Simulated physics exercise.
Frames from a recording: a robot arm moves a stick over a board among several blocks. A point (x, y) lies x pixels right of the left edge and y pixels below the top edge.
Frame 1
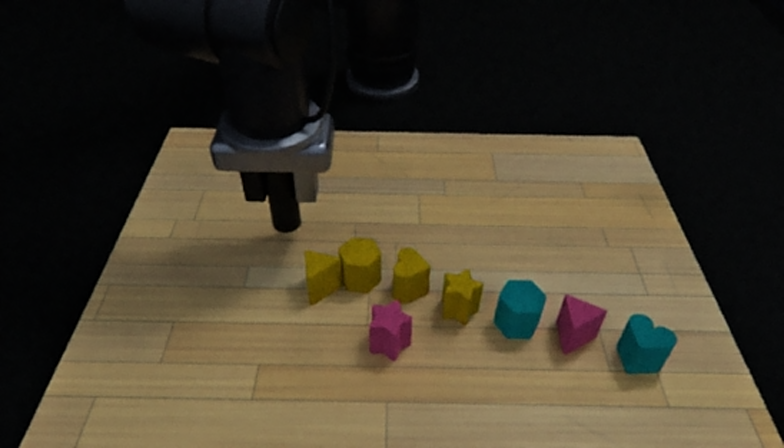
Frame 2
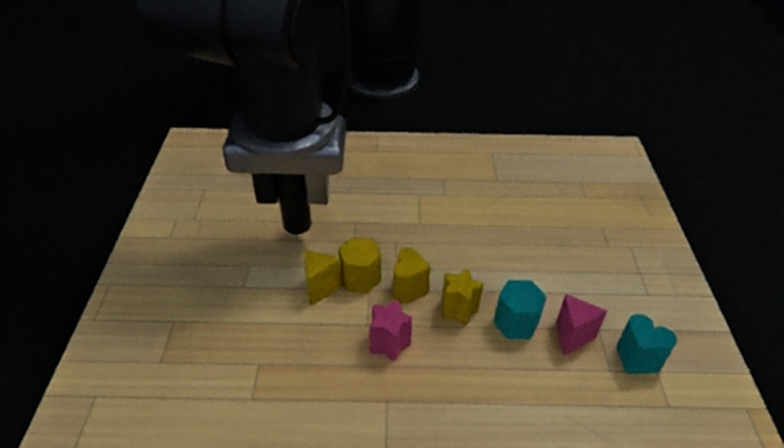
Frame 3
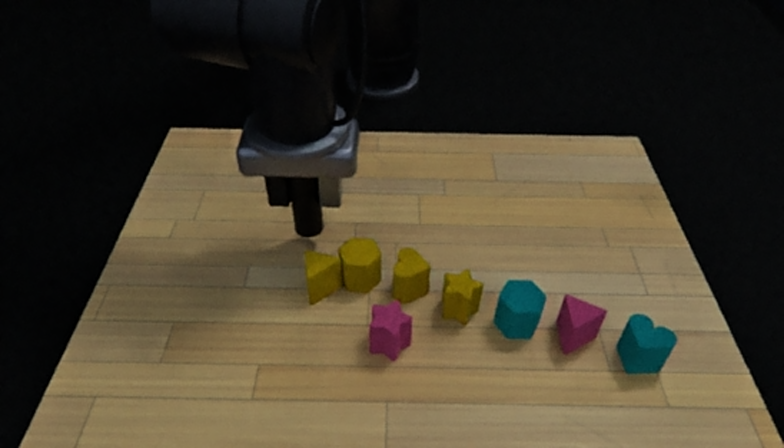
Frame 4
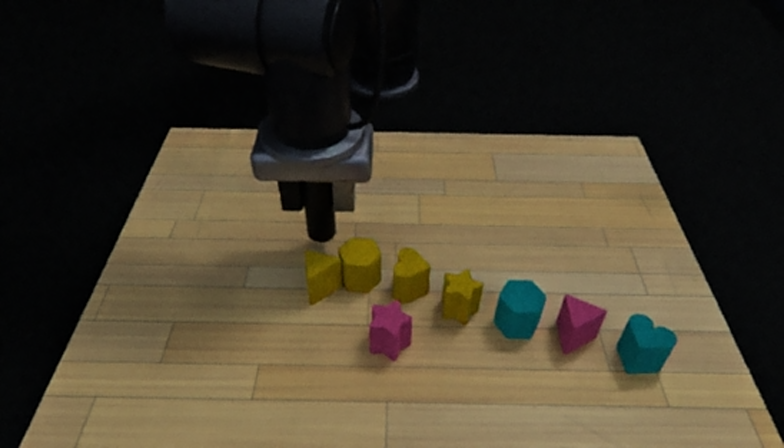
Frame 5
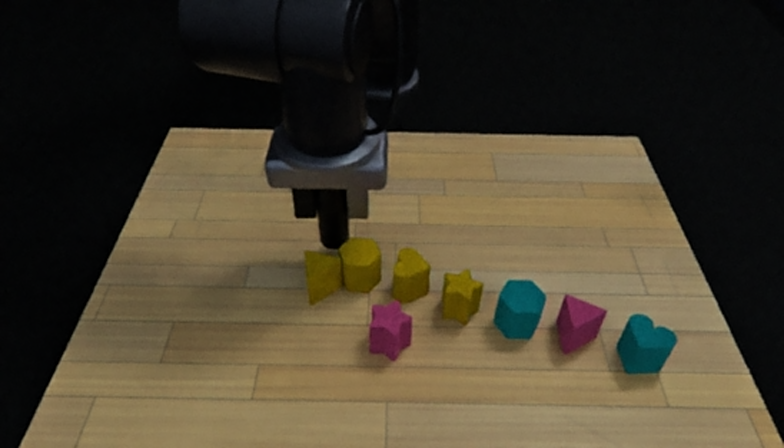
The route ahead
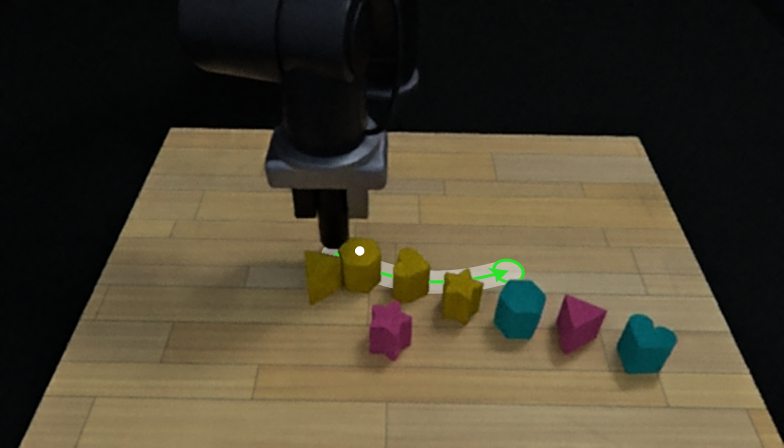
In this clip, a robot arm holding a dark stick above a wooden board moves slowly to the right and slightly toward the yellow blocks, while the yellow, pink and teal blocks all stay still.
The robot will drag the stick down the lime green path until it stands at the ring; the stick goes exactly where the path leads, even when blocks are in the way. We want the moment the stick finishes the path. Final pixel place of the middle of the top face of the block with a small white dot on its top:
It comes to (383, 275).
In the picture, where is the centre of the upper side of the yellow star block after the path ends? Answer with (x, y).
Located at (484, 303).
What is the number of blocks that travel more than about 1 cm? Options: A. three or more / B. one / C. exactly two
The correct letter is A.
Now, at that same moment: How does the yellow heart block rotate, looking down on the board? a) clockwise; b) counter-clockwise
My answer is option a.
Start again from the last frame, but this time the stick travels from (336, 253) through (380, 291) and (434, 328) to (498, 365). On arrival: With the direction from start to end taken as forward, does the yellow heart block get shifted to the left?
Going by the path, yes.
Drawn move, from (336, 253) by way of (389, 275) and (450, 282) to (509, 271); the dot is on the yellow hexagon.
What follows on the original path. One third of the way, stick at (391, 262); yellow hexagon at (382, 274), turned 60° clockwise; yellow heart block at (417, 268), turned 35° anticlockwise.
Two thirds of the way, stick at (454, 268); yellow hexagon at (384, 275), turned 65° clockwise; yellow heart block at (452, 281), turned 35° clockwise; yellow star block at (484, 303), turned 20° anticlockwise; turquoise hexagon at (528, 298).
At the end, stick at (512, 257); yellow hexagon at (384, 275), turned 65° clockwise; yellow heart block at (452, 282), turned 35° clockwise; yellow star block at (484, 303), turned 20° anticlockwise; turquoise hexagon at (528, 298).
